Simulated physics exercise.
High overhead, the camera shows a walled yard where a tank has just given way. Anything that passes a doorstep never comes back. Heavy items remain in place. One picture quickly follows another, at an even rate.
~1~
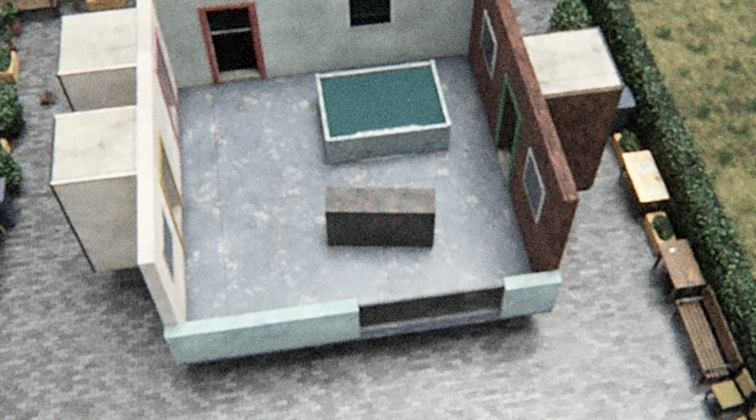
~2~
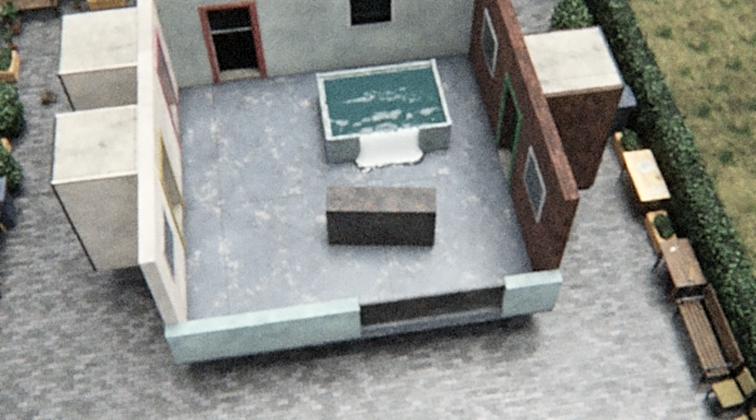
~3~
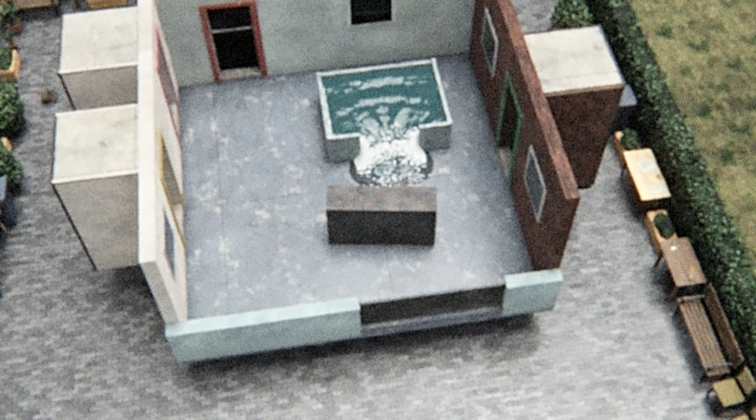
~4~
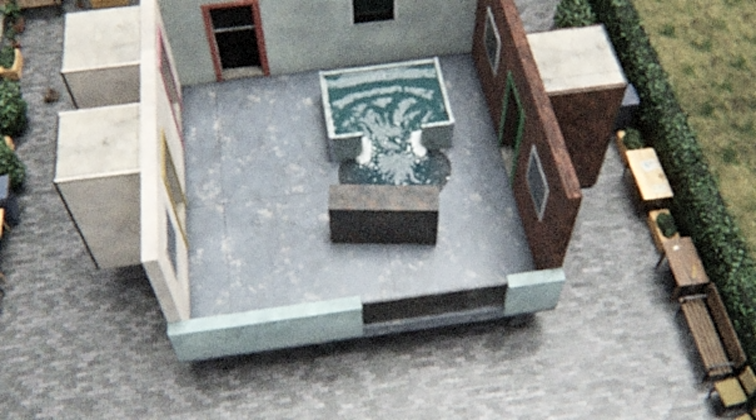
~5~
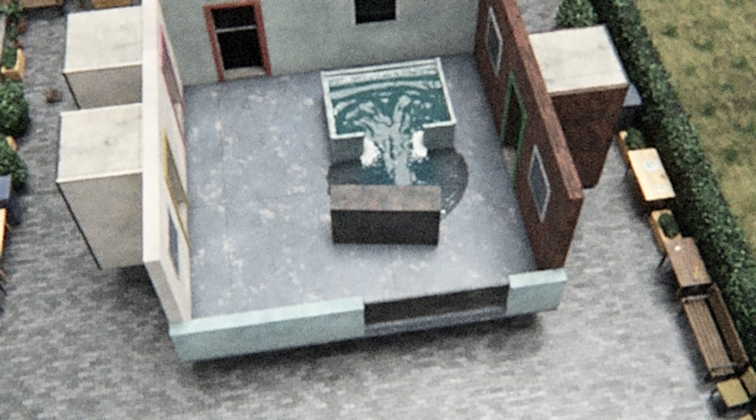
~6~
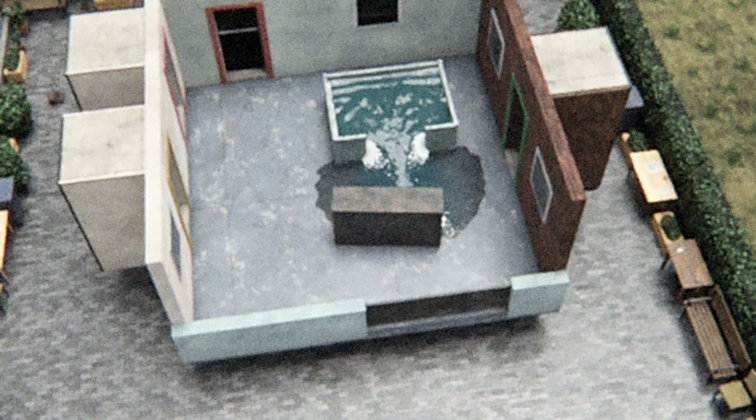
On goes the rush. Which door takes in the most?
The green door.
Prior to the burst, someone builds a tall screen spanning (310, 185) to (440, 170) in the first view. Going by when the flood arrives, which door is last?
I'd go with the red-painted one.
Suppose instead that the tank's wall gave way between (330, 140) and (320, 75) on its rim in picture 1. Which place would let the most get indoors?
The door marked red.
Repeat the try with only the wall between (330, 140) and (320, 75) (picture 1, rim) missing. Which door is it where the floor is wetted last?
I'd say the door marked green comes last.
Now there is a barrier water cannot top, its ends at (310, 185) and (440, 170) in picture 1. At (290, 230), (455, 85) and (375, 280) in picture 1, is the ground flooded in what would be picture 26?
The first is still bare, the second soaked, the third still bare.
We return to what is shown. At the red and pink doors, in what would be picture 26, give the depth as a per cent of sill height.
Near 0 and 30 in a hundred.
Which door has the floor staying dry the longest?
I'd go with the red door.
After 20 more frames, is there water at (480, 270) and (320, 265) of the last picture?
Well, the first spot ends up submerged, and the second not wet.
A moment on, water covers 20 % of the floor; green door wet at the sill, nothing in, yellow door not reached, red door not reached, pink door not reached.
Next, water covers 35 % of the floor; green door wet at the sill, nothing in, yellow door not reached, red door not reached, pink door not reached.
Then, water covers 70 % of the floor; green door a trickle in, yellow door wet at the sill, nothing in, red door not reached, pink door wet at the sill, nothing in.
Later, water covers 90 % of the floor; green door some in, yellow door wet at the sill, nothing in, red door wet at the sill, nothing in, pink door wet at the sill, nothing in.
In the end, water covers 100 % of the floor; green door some in, yellow door wet at the sill, nothing in, red door wet at the sill, nothing in, pink door wet at the sill, nothing in; the green door has let in the most.
